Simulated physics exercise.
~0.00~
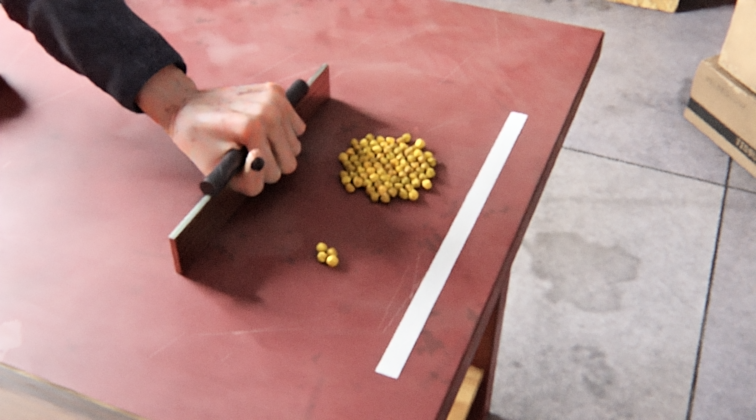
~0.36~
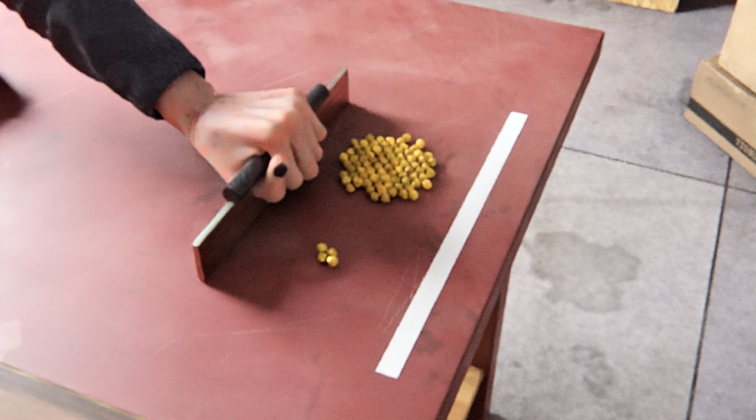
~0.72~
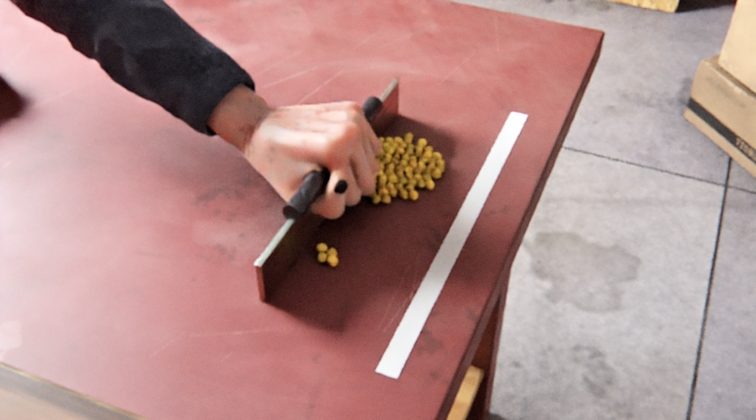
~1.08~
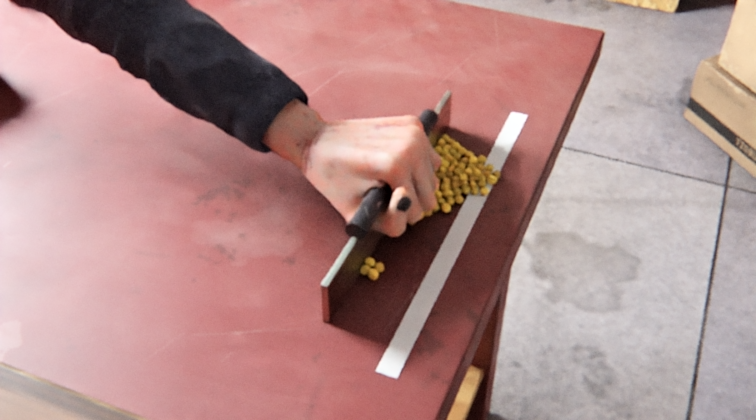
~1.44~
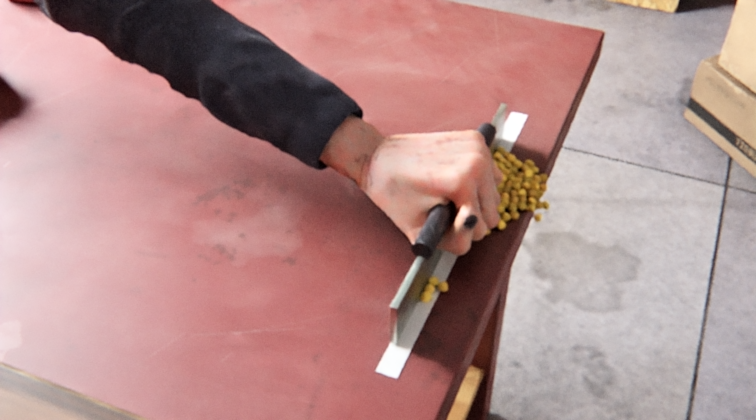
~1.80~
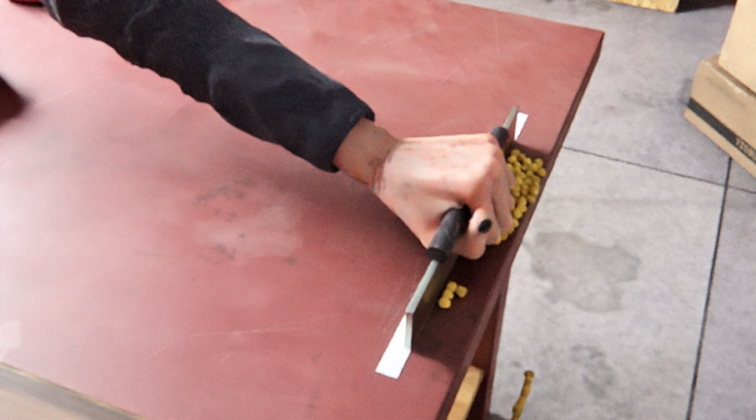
In the video, a hand pushes a scraper rightward across a reddish table toward a white strip, sweeping along a large pile of yellow pellets and a small cluster, until it stops at the strip with some large-pile pellets falling over the edge and the cluster still on the table.
